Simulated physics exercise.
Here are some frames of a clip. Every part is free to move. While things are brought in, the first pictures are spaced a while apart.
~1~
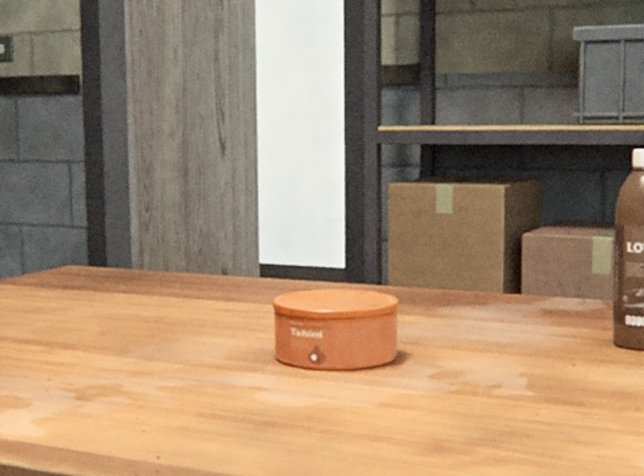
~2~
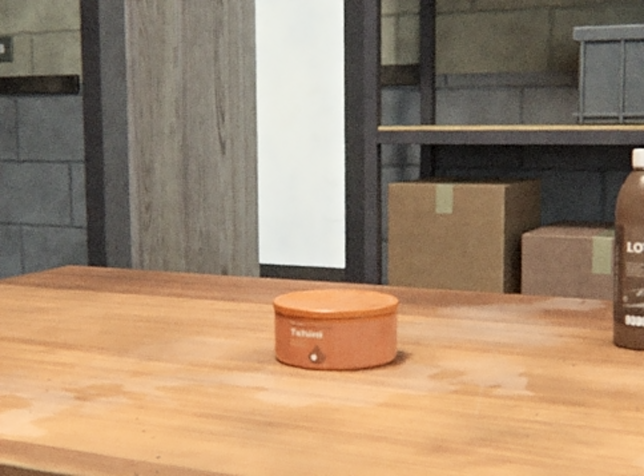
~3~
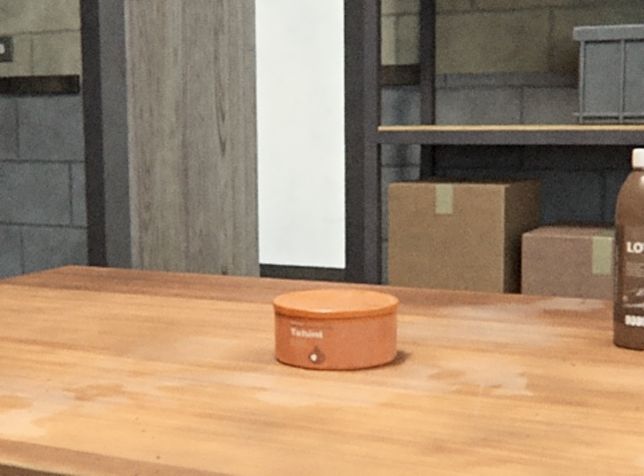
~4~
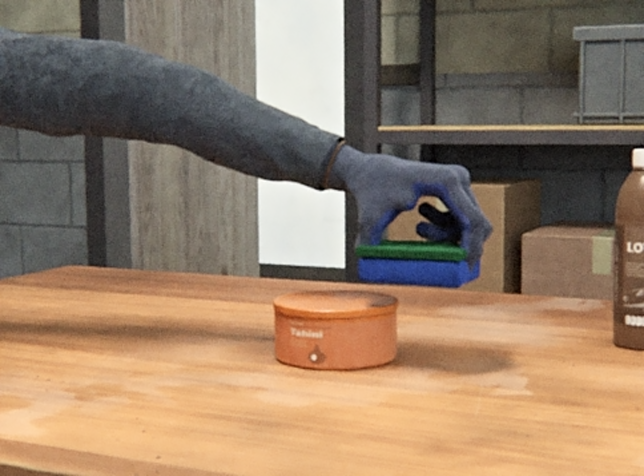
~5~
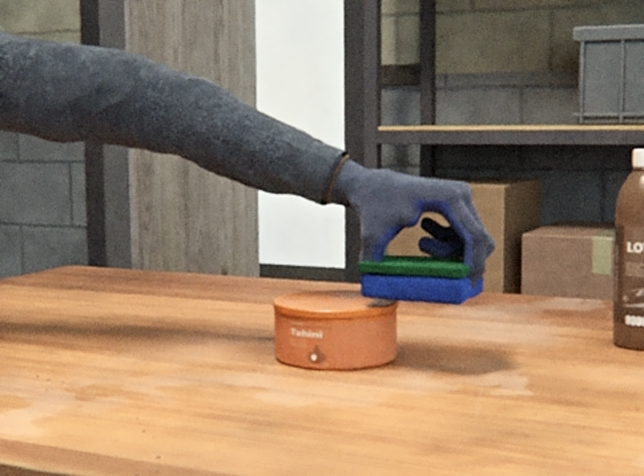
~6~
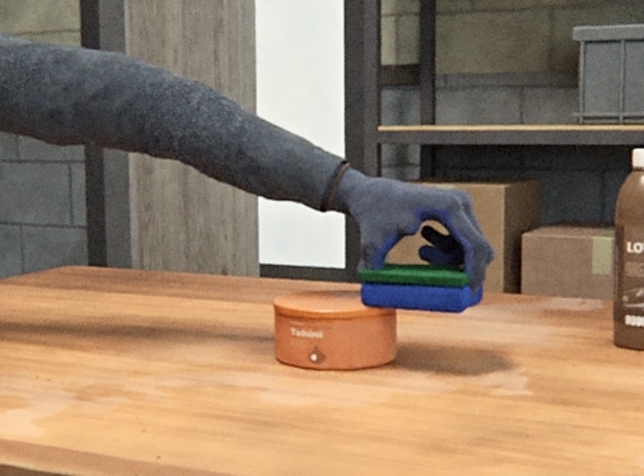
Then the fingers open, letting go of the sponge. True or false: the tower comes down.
True.
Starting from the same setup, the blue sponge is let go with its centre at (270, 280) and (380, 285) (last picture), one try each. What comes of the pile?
Result 1: Pile falls; result 2: Pile stable.
Then, 0.30 s later than the last frame, blue sponge tilted by 43° near (424, 310).
Then, 1.00 s later than the last frame, blue sponge tilted by 49° near (422, 314).
Then, 2.30 s later than the last frame, blue sponge resting near (422, 314).
When it is over, lying over in the pile, blue sponge; the other 3 as before. End places, in pixels of the last picture, blue sponge near (422, 314). The pile loses its balance.
